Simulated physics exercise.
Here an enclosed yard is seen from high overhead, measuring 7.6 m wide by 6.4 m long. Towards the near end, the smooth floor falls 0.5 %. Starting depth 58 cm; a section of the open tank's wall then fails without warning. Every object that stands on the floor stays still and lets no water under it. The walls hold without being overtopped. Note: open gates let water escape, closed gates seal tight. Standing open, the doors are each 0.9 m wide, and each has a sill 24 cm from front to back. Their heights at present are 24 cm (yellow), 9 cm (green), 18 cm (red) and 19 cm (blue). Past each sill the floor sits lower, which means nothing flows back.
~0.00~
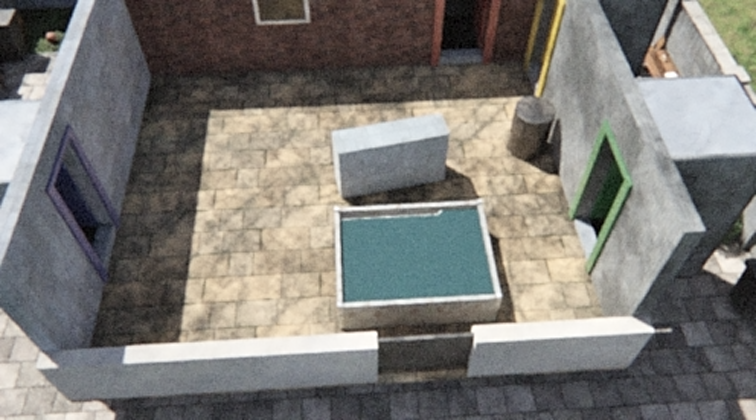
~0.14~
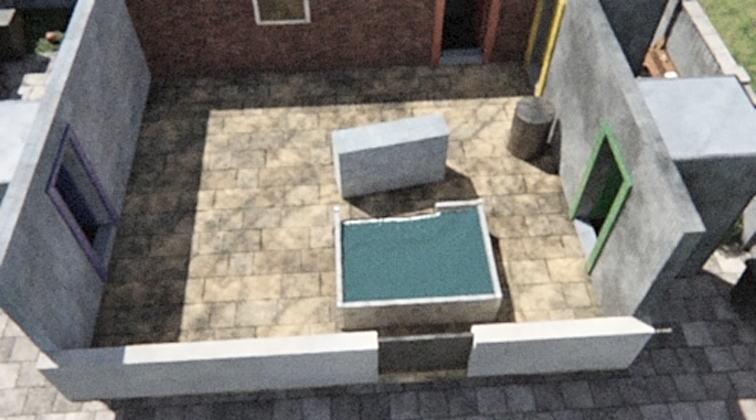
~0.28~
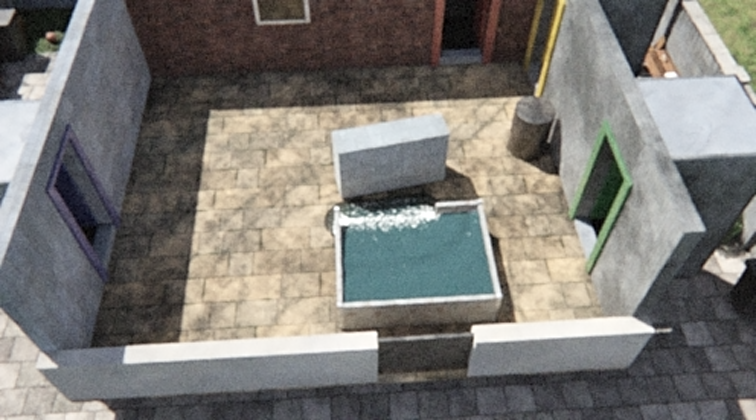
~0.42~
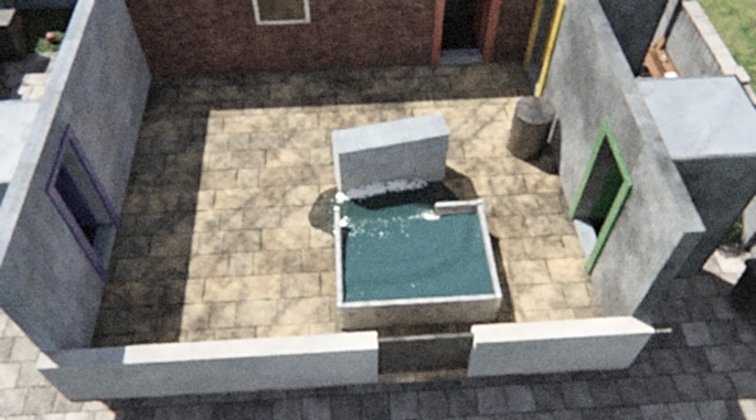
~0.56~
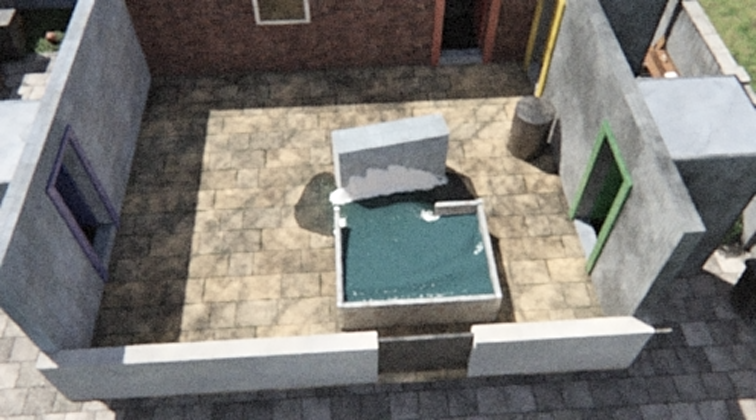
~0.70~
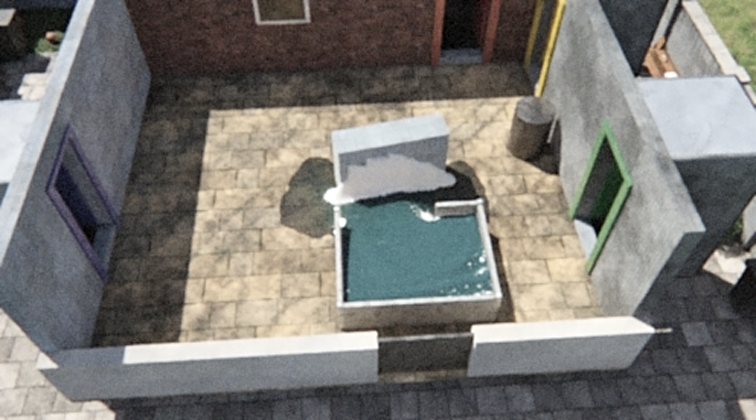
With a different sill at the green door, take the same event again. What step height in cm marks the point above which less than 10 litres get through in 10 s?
The point is around 14 cm.
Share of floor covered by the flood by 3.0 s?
The wet part is about 55 per cent.
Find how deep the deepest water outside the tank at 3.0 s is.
Up to some 20 centimetres, I'd say.
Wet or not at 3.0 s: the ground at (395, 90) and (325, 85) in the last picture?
Taking them in turn, they come out spared and spared.
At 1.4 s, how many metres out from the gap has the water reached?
It gets close to 3.2 metres out.
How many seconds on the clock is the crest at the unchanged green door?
Around 2.6 seconds.
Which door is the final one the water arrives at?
Coming last is the red one.
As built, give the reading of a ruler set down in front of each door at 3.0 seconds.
Centimetres: Yellow = 3, green = 15, red = 0, blue = 11.
After 1.4 s water covers 15 % of the floor, deepest (44 cm) near (377, 202); it has not reached the green door.
After 3.0 s water covers 55 % of the floor, deepest (20 cm) near (368, 228); 15 cm at the green door, 21 litres in over its 9 cm sill.
After 10.0 s water covers 95 % of the floor, deepest (8 cm) near (123, 374); 5 cm at the green door, 40 litres in over its 9 cm sill.
At the green door as built, the water arrived by 1.9 s and peaked near 17 cm at 2.6 s.
With a sill of 11.5 cm, 21 litres would have come in within the 10 s; with 15.5 cm, 5 litres. So under 10 litres takes about 14 cm.
